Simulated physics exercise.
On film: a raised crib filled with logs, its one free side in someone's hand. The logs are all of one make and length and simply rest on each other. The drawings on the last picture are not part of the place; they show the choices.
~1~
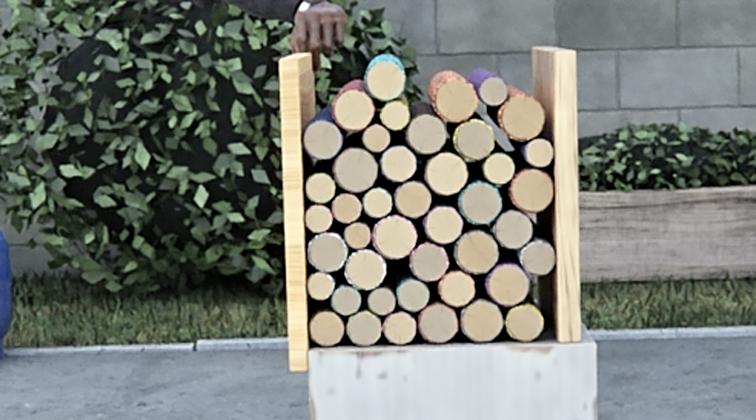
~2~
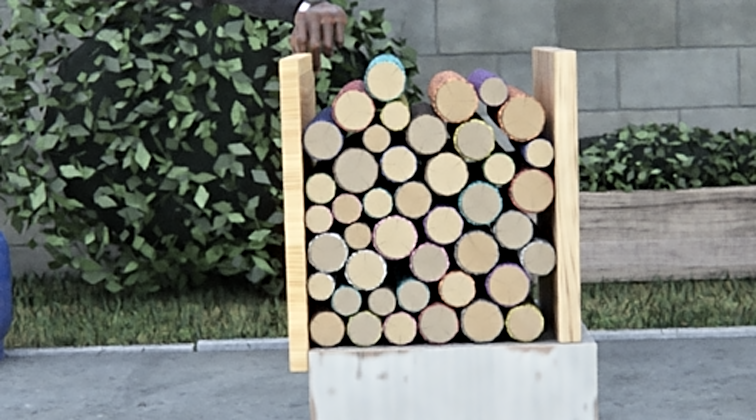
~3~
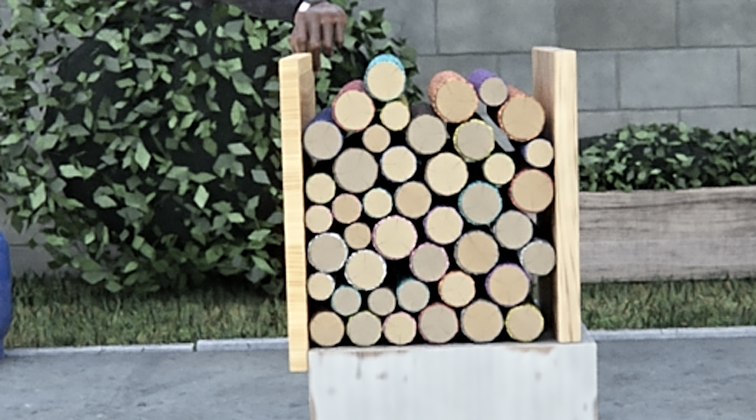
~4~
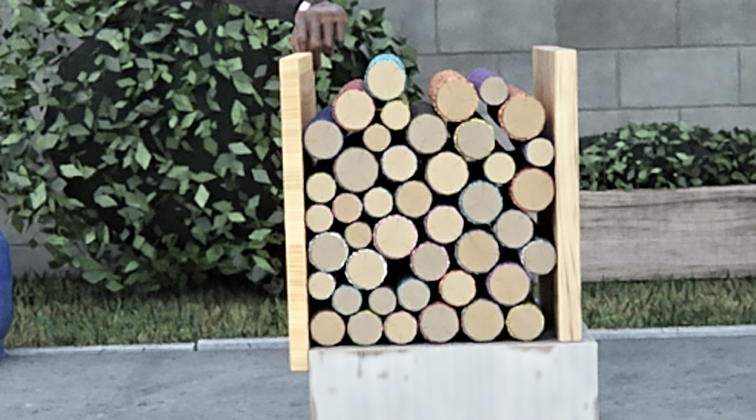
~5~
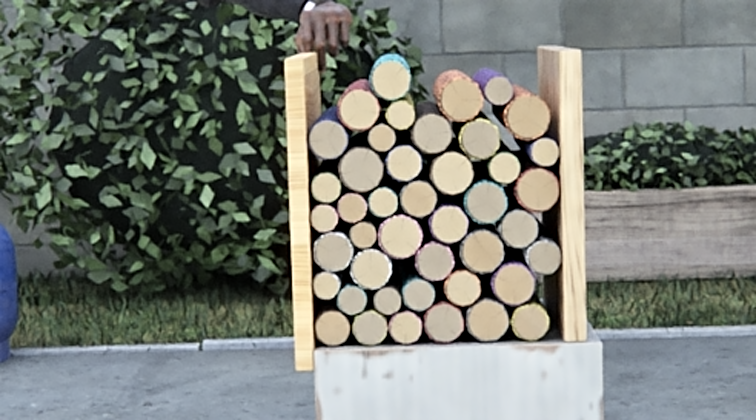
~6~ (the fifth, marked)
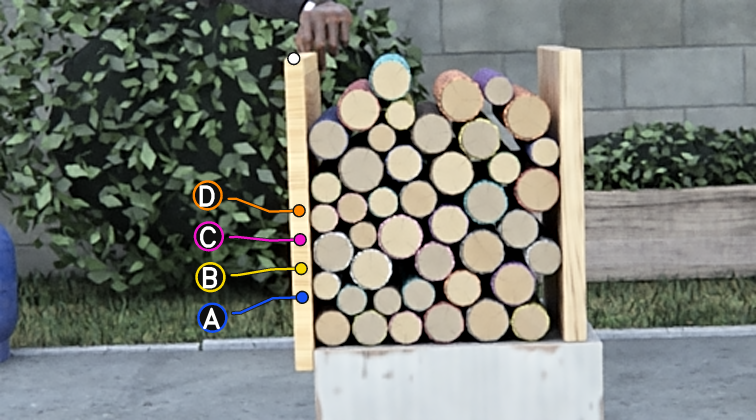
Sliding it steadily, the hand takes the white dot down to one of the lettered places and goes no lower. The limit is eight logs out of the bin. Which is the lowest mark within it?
C is the limit.
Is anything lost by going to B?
Yes.
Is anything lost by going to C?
At C: Yes.
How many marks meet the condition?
Two of them.
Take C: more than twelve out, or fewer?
It loses fewer than twelve.
On the marked copy, A at (302, 297); B at (301, 269); C at (300, 240); D at (299, 211); the white dot at (293, 59).
With C. Early on, top of the board (306, 136).
Further on, top of the board (309, 222).
At the end, top of the board (310, 239), about five out over the board.
As for the rest, A more than eight out over the board; B nine out over the board; D about four out over the board.
